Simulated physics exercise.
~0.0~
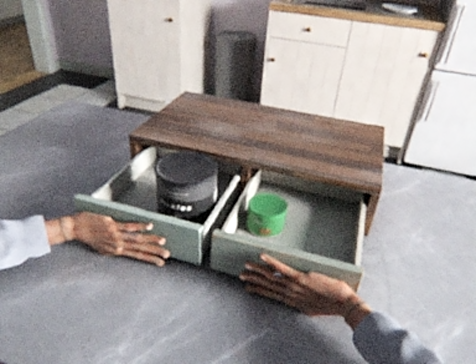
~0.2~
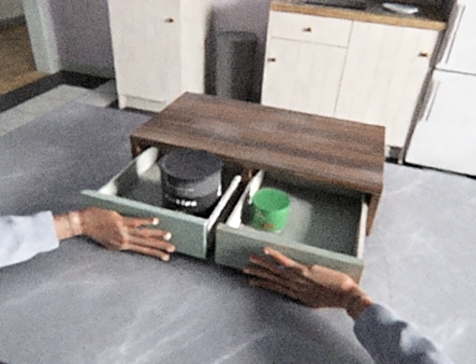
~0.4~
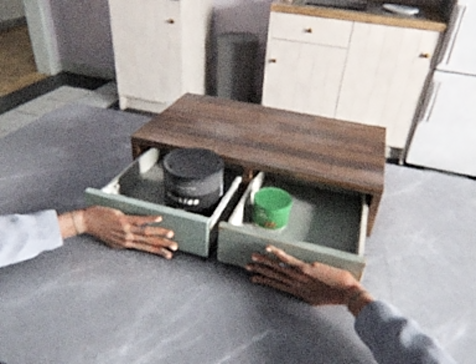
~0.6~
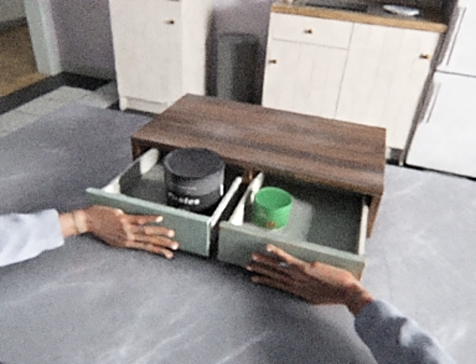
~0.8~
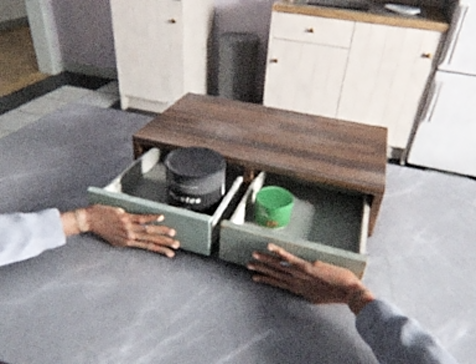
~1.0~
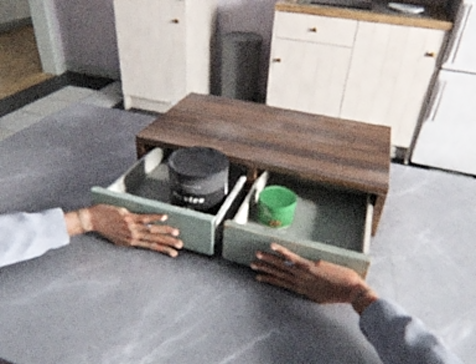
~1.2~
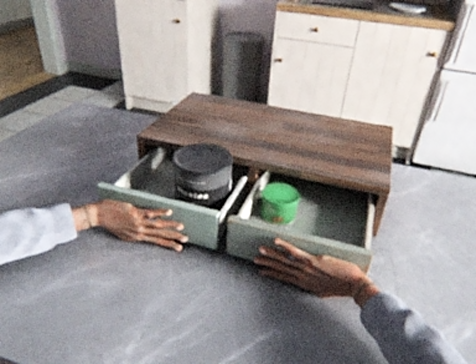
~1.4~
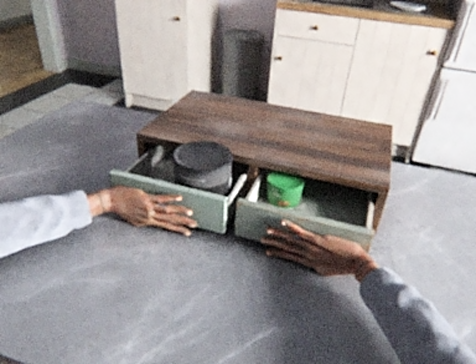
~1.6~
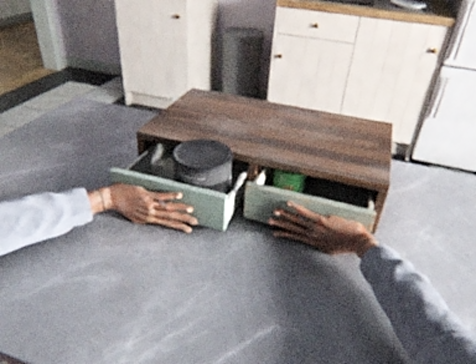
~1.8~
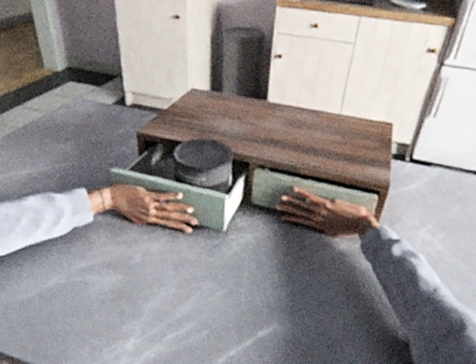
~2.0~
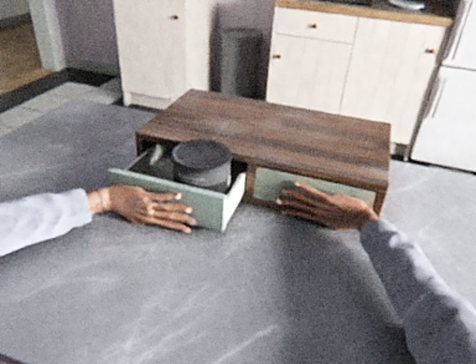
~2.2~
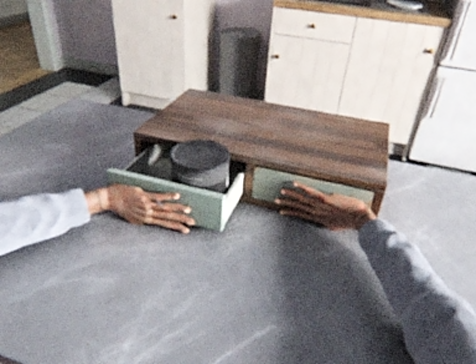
Two hands pushed on a pair of open drawers in a low wooden chest, one holding a black tub and the other a green container; the right drawer slid fully shut, while the left moved in a little and stayed partly open.
